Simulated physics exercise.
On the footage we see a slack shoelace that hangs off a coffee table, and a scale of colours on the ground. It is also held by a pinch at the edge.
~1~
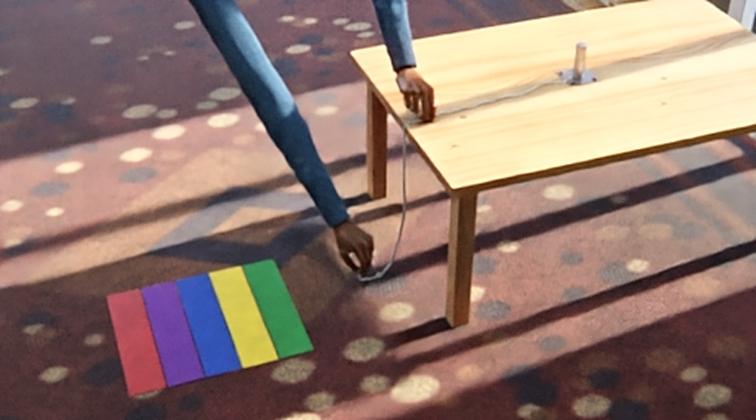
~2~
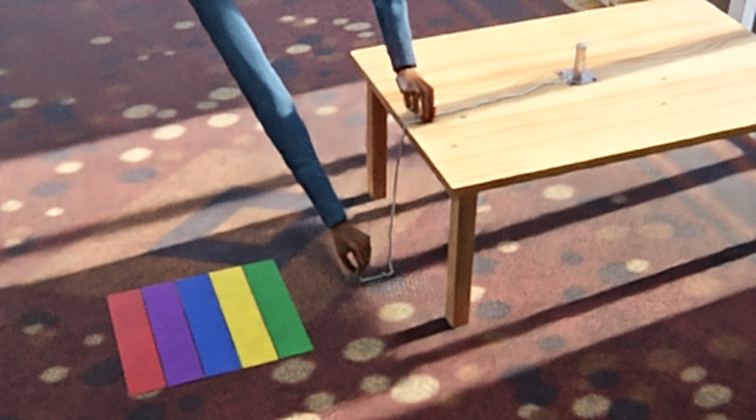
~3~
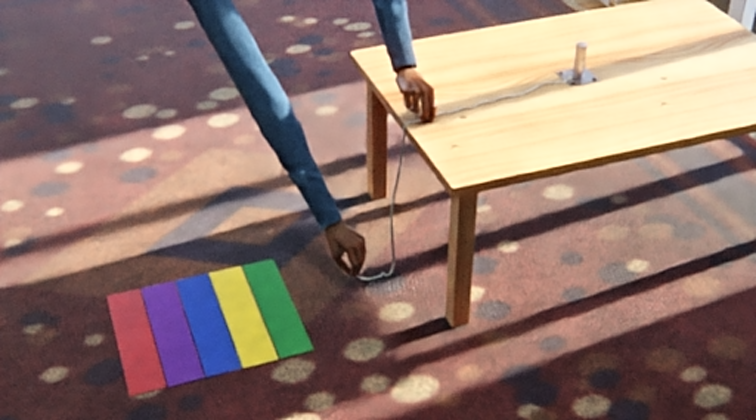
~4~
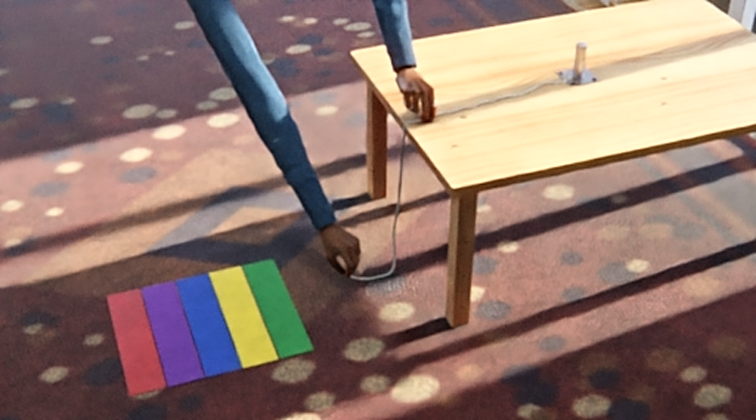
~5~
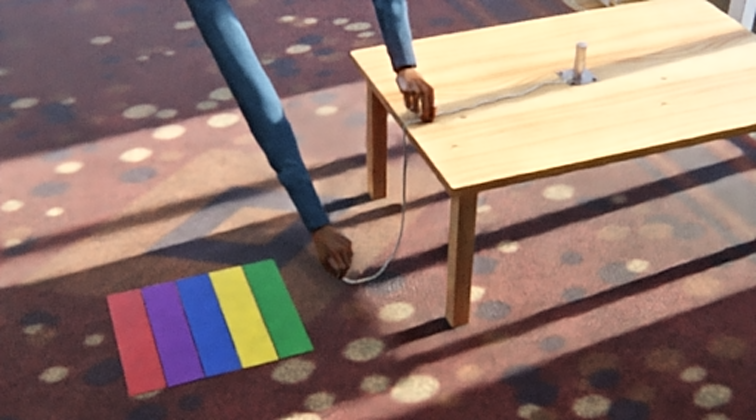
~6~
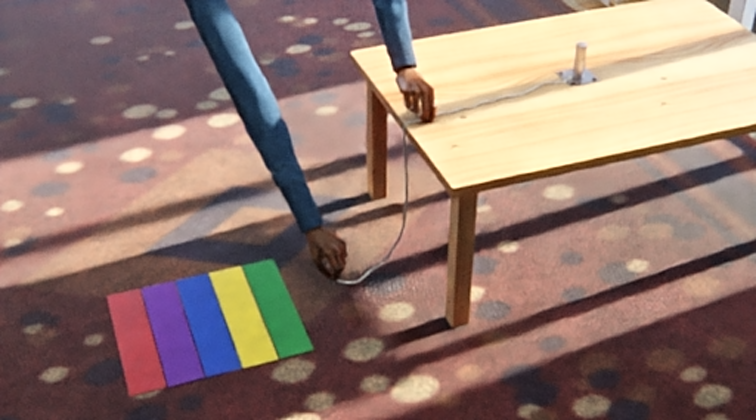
A hand holding a shoelace's end moves slightly left near the floor toward the coloured stripes.
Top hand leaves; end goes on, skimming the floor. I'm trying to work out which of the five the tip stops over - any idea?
I would say the yellow one.
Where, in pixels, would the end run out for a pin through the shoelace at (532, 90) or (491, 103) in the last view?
The two answers, in sequence: (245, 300) and (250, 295).
A little later, end near (297, 285); short of the strips.
Next, end near (261, 294); over green.
When it is tight, end near (239, 299); over yellow. It halts on the yellow strip.
